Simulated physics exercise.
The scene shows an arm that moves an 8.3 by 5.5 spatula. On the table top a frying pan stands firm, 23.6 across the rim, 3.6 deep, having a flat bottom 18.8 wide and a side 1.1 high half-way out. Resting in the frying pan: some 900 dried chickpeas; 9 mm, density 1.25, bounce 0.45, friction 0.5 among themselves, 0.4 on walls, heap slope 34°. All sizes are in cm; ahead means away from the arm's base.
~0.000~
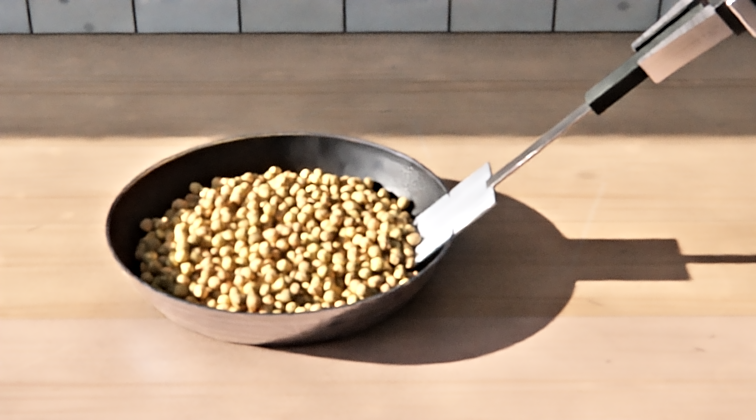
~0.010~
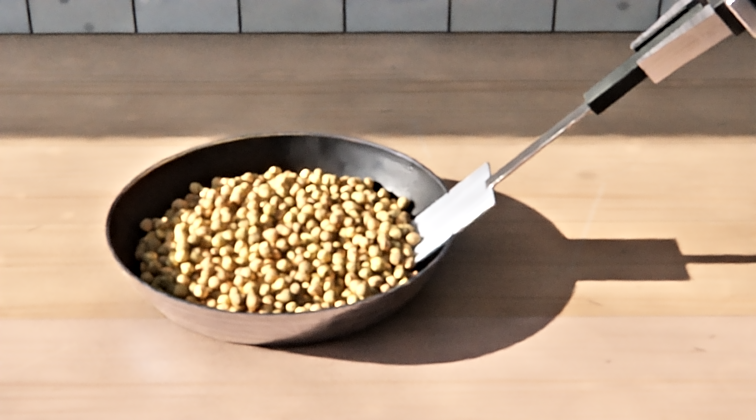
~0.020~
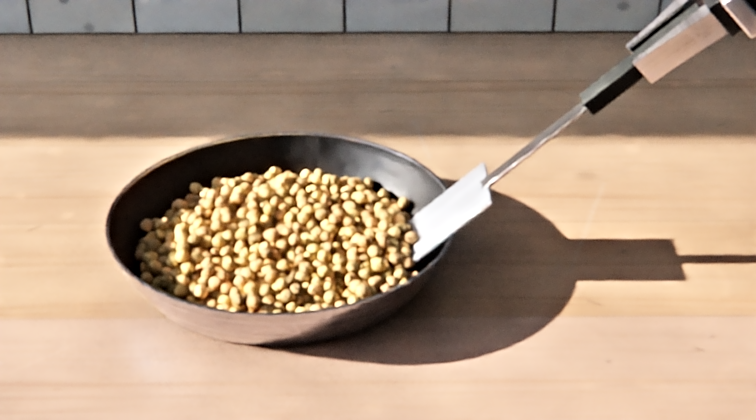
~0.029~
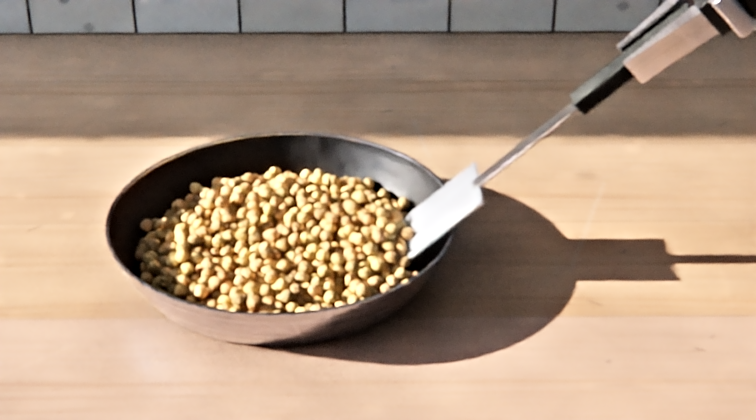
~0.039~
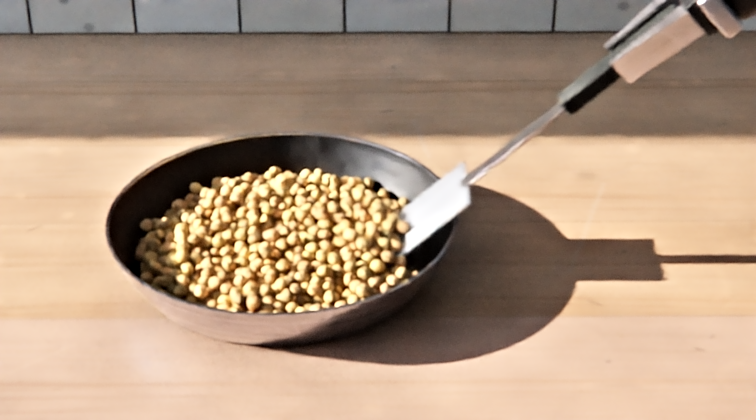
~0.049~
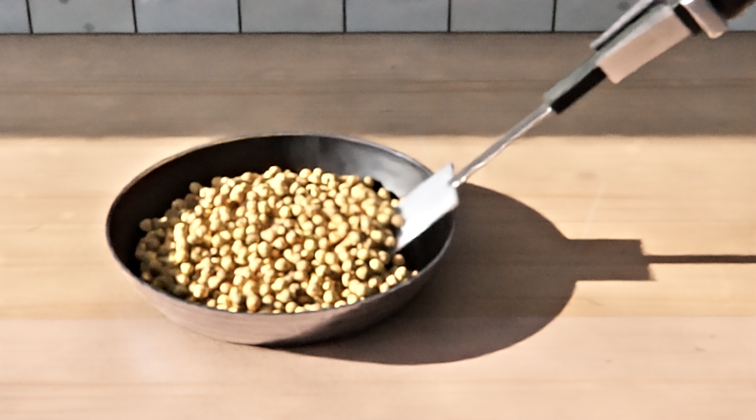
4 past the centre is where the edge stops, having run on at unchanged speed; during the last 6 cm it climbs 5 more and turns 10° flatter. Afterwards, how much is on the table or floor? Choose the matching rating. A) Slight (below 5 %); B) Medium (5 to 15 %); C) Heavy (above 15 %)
Option B: Medium (5 to 15 %).
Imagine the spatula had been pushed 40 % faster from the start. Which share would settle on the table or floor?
Estimate: Near 15 %.
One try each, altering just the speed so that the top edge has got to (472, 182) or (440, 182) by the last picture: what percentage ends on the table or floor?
That comes to some 0 and some 15 percent, in that order.
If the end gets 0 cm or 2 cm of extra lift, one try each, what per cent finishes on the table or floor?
Estimates, in order: 0 % then 0 %.
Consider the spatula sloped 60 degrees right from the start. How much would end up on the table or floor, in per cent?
Roughly 5 per cent.
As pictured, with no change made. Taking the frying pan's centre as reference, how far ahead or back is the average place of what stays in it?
Roughly 2.0 cm ahead of the centre.
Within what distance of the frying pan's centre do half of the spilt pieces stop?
32 cm.
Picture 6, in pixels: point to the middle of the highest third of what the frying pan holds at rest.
Look near (225, 236).
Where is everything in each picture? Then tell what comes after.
In the first frame, the spatula top edge at (493, 182), sloping 43°; upper third of the load around (284, 233), from x 140 to 415, top at y 170; 900 in the frying pan.
In the second frame, the spatula top edge at (492, 182), sloping 43°; upper third of the load around (285, 234), from x 140 to 415, top at y 170.
In the third frame, the spatula top edge at (488, 182), sloping 43°; upper third of the load around (288, 233), from x 140 to 415, top at y 170.
In the fourth frame, the spatula top edge at (479, 182), sloping 43°; upper third of the load around (290, 233), from x 140 to 415, top at y 170.
In the fifth frame, the spatula top edge at (467, 182), sloping 43°; upper third of the load around (295, 231), from x 140 to 415, top at y 170.
In the sixth frame, the spatula top edge at (454, 182), sloping 43°; upper third of the load around (300, 229), from x 140 to 415, top at y 170; 900 in the frying pan.
After 0.08 s, sloping 43°, highest piece 5 above the table; 900 in the frying pan.
After 0.12 s, sloping 39°, highest piece 7 above the table; 900 in the frying pan.
After 0.34 s, sloping 33°, highest piece 3 above the table; 812 in the frying pan, 88 on the table or floor.
After 1.39 s, sloping 33°, highest piece 3 above the table; 812 in the frying pan, 88 on the table or floor.
In the end, 812 in the frying pan, 88 on the table or floor. That is 10 % on the table or floor.
